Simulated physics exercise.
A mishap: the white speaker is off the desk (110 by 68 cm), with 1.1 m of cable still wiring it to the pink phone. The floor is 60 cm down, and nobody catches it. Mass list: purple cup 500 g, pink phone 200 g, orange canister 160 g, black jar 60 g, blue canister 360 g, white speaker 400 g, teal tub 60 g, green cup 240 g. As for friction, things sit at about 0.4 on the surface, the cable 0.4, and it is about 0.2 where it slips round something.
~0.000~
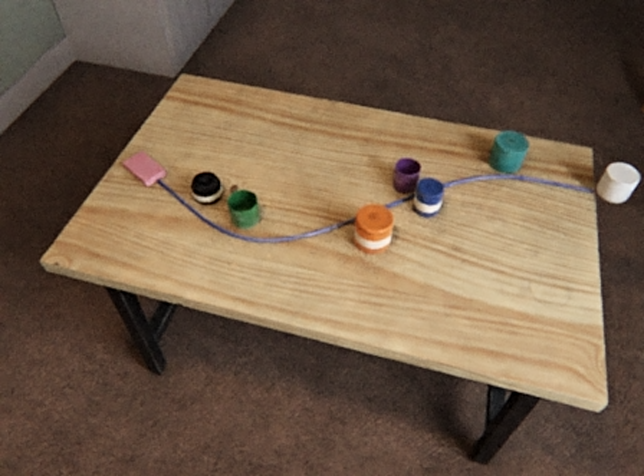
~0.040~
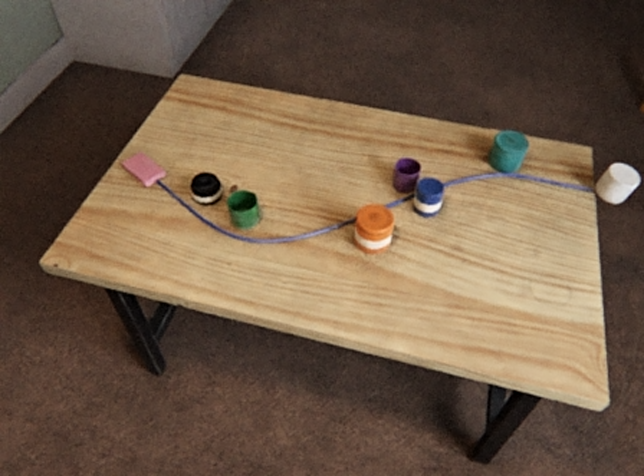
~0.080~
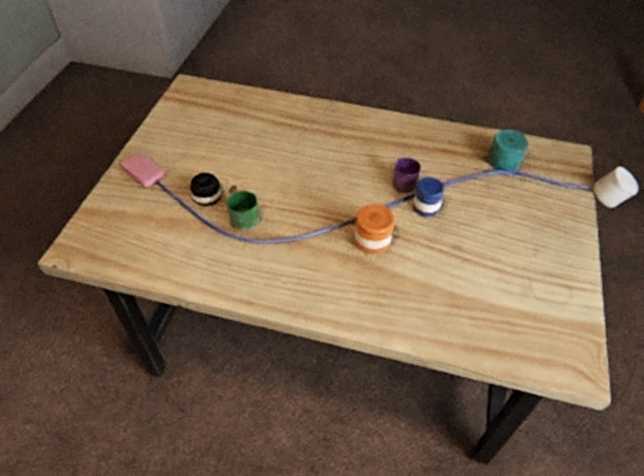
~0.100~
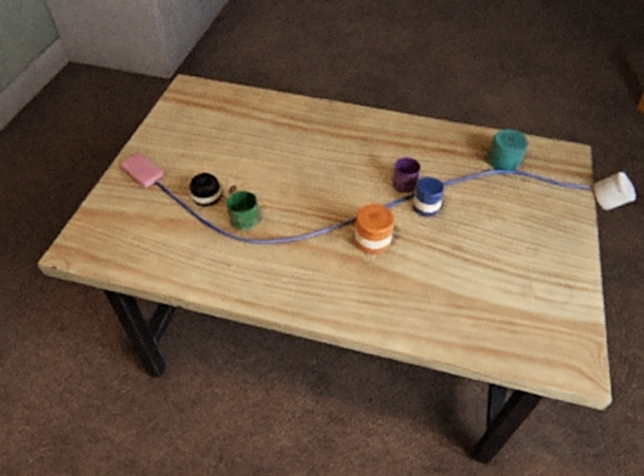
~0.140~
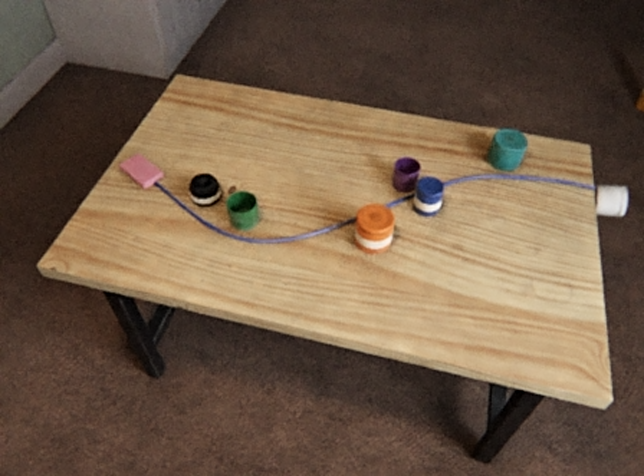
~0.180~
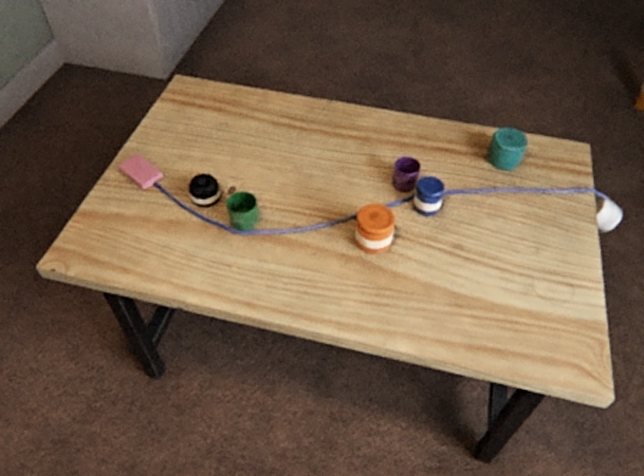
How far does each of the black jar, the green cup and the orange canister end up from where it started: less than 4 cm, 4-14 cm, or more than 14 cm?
The black jar ends up 4-14 cm away. The green cup ends up 4-14 cm away. The orange canister ends up less than 4 cm away.
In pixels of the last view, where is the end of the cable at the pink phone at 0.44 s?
Estimated pixel: (203, 203).
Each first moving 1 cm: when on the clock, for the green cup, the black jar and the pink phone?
The green cup goes at about 0.24 s, the black jar at about 0.38 s and the pink phone at about 0.24 s.
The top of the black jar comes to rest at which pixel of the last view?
Around (234, 168).
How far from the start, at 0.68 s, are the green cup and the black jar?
Green cup: 8 cm; black jar: 8 cm.
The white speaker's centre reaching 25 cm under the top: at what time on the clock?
That comes at 0.40 seconds.
At 0.4 s, the cable's tail end at (203, 203); green cup 8 cm off its start, black jar 4 cm off its start, pink phone 13 cm off its start.
At 0.7 s, the cable's tail end at (256, 209); green cup 9 cm off its start, black jar 8 cm off its start, pink phone 25 cm off its start.
At 0.9 s, the cable's tail end at (304, 213); green cup 10 cm off its start at (272, 174), black jar 8 cm off its start at (234, 168), pink phone 35 cm off its start at (280, 212).
At 1.2 s, the cable's tail end at (340, 210); green cup 10 cm off its start, black jar 8 cm off its start, pink phone 42 cm off its start.
At 2.4 s, the cable's tail end at (340, 210); green cup 10 cm off its start at (272, 174), black jar 8 cm off its start at (234, 168), orange canister 0 cm off its start at (376, 217), pink phone 42 cm off its start at (317, 207).
